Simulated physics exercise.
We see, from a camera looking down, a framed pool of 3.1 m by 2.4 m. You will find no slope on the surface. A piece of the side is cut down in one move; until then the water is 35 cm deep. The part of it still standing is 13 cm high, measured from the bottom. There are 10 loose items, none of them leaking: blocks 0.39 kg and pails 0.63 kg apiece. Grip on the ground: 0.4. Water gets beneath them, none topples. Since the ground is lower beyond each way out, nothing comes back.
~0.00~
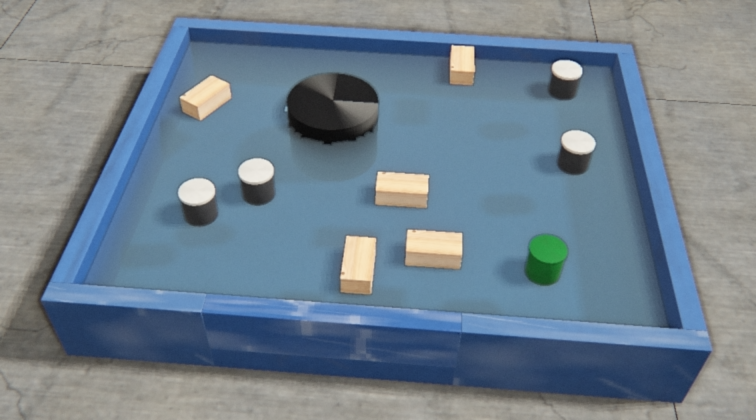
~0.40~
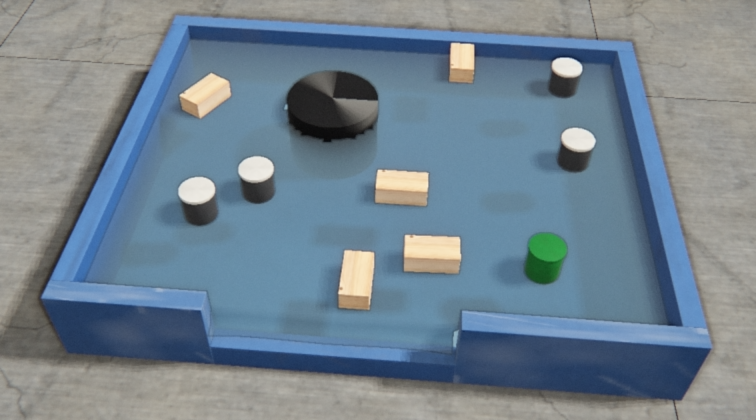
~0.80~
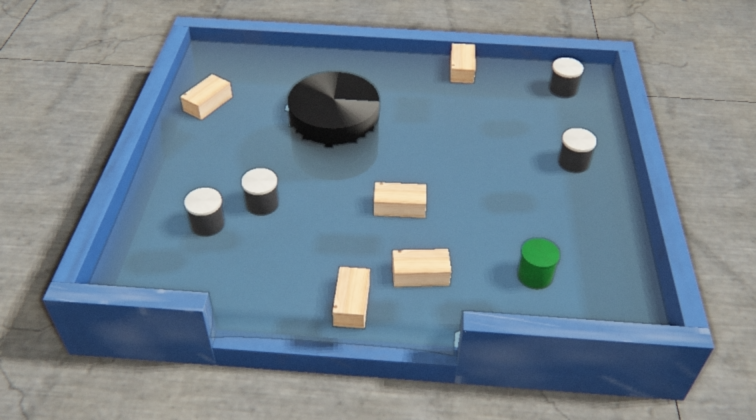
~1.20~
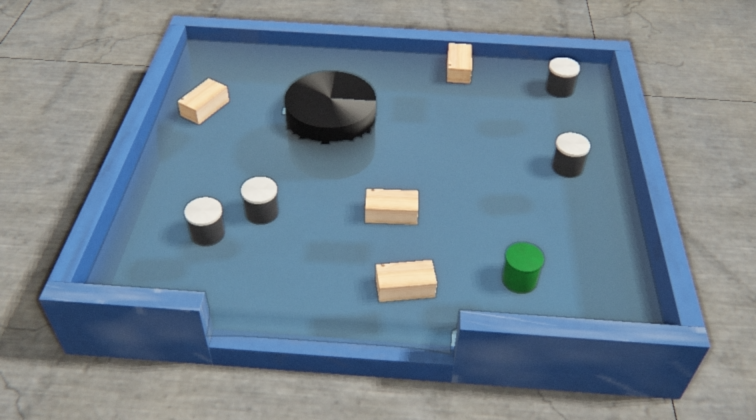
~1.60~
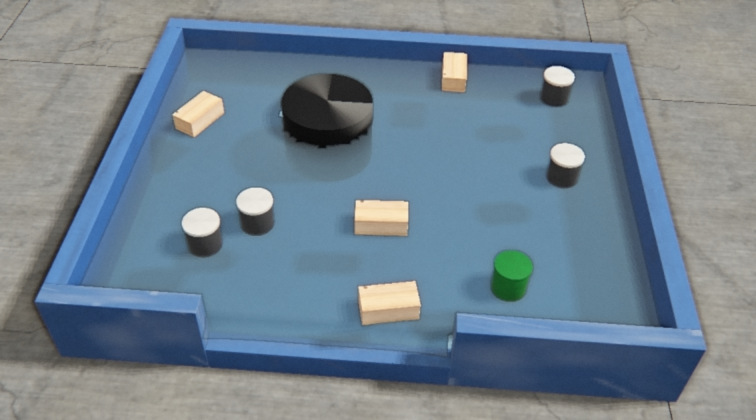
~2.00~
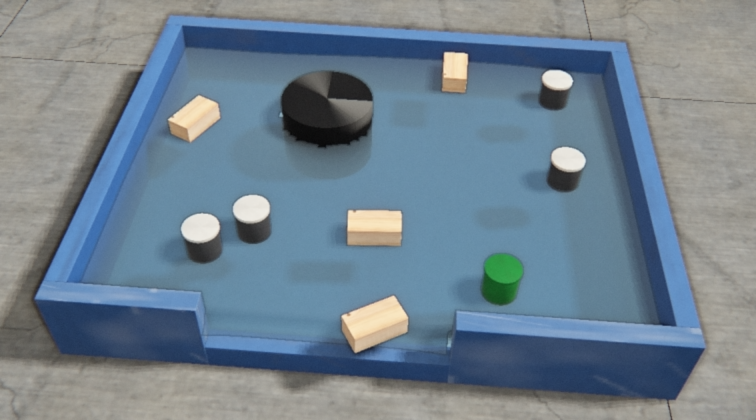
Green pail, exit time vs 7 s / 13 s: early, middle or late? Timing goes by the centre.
Early.
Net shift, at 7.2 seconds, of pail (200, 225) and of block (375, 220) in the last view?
Log: Item 1 gone out; item 2 gone out.
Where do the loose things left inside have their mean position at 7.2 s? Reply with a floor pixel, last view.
It sits at about (431, 170).
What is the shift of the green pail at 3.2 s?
By that time, close to 50 cm.
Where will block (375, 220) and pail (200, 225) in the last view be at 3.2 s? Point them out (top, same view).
First one near (358, 253), second near (221, 257).
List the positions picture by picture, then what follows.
In the first picture, the green pail at (548, 249) floats; 35 cm deep round most things; 0 of 10 have shifted.
In the second picture, the green pail at (548, 247) floats; 35 cm deep round most things; 1 of 10 have shifted.
In the third picture, the green pail at (541, 253) floats, 5 cm from its start; about 2400 L in view; 6 of 10 have shifted.
In the fourth picture, the green pail at (525, 257), afloat, 13 cm from its start; 33 cm deep round most things; 6 of 10 have shifted.
In the fifth picture, the green pail at (513, 265), afloat, 19 cm from its start; about 2270 L in view; 8 of 10 have shifted.
In the sixth picture, the green pail at (504, 269) floats, 25 cm from its start; about 2210 L in view; 10 of 10 have shifted.
After 3.2 s the green pail is near (459, 284), 0.5 m from its start, afloat; 2 of 10 are out; 8 afloat.
After 7.2 s the green pail has gone out (at 4.4 s); 6 of 10 are out; 4 afloat.
After 12.0 s the green pail has gone out (at 4.4 s); 6 of 10 are out; 4 afloat.
After 16.0 s the green pail has gone out (at 4.4 s); 6 of 10 are out; 4 afloat.
